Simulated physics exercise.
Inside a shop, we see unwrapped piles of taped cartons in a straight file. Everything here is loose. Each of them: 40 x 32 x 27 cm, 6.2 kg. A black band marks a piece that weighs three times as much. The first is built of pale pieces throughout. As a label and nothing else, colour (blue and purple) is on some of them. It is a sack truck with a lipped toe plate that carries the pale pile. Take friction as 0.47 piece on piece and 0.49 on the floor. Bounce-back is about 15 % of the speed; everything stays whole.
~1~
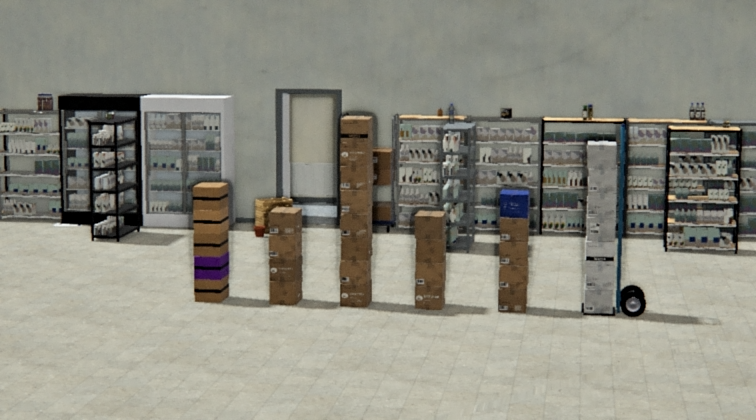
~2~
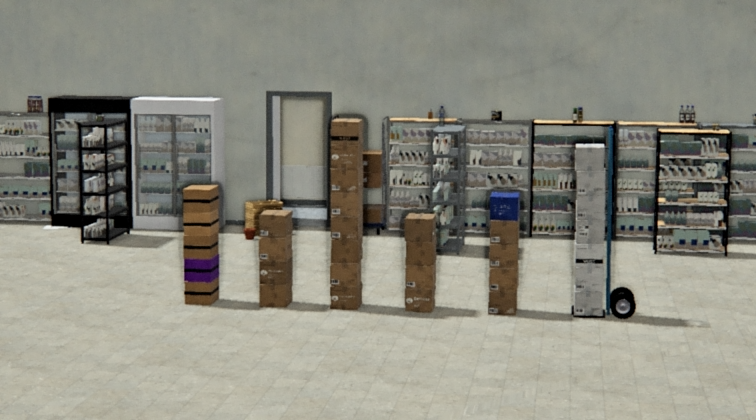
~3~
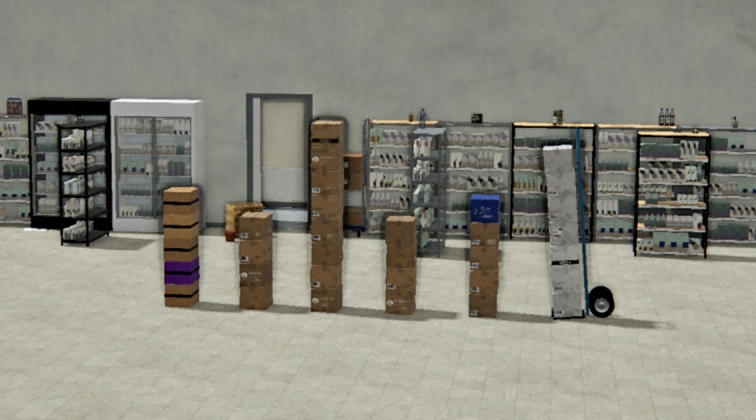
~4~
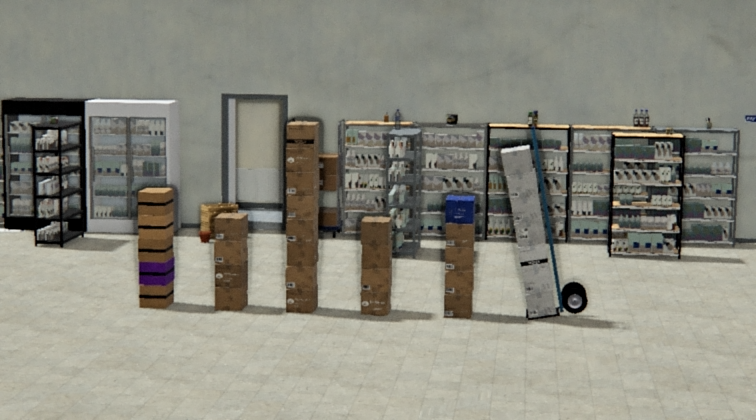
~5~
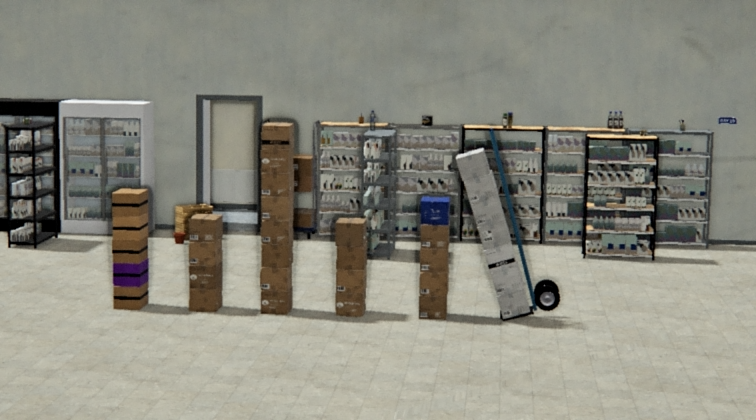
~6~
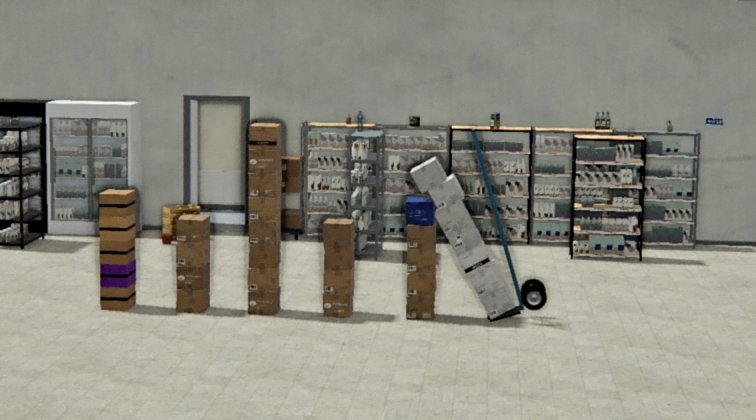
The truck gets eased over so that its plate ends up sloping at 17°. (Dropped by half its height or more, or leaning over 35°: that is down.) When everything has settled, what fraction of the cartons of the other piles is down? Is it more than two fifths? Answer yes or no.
Yes.
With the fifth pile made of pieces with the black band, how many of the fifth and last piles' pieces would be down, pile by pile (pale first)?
Then fifth 0, last 0.
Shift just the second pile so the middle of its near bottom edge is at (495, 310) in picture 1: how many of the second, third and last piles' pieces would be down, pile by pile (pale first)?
Second 5; third 4; last 5.
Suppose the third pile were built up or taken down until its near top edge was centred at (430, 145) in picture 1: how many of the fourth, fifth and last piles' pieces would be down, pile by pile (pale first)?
You'd get fourth 7, fifth 4 and last 5.
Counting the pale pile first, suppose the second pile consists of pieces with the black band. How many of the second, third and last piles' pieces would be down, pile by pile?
Pieces down: Second pile 0, third pile 0, last pile 0.
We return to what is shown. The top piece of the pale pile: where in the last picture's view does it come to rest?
Resting point in the last picture: Around (227, 254).
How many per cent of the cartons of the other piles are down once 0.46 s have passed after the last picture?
0 %.
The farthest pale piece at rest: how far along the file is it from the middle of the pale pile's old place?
Something like 320 cm along the file.
Then, 0.46 s on from the sixth picture, 7 of the pale pile down; none of the 26 other cartons down, 4 disturbed; blue carton tipped 20°.
Then, 1.00 s on from the sixth picture, 7 of the pale pile down; 4 of the 26 other cartons down; blue carton tipped 11°, 25 cm lower.
Then, 1.96 s on from the sixth picture, 7 of the pale pile down; 9 of the 26 other cartons down; blue carton tipped 52°, 54 cm lower.
Then, 2.76 s on from the sixth picture, 7 of the pale pile down; 16 of the 26 other cartons down; blue carton tipped 48°, 60 cm lower.
Finally, 7 of the pale pile down; 17 of the 26 other cartons down; blue carton tipped 48°, 60 cm lower; purple carton unmoved. That is 65 per cent. Seen by the last camera, middles, blue carton near (293, 260), purple carton near (118, 273).
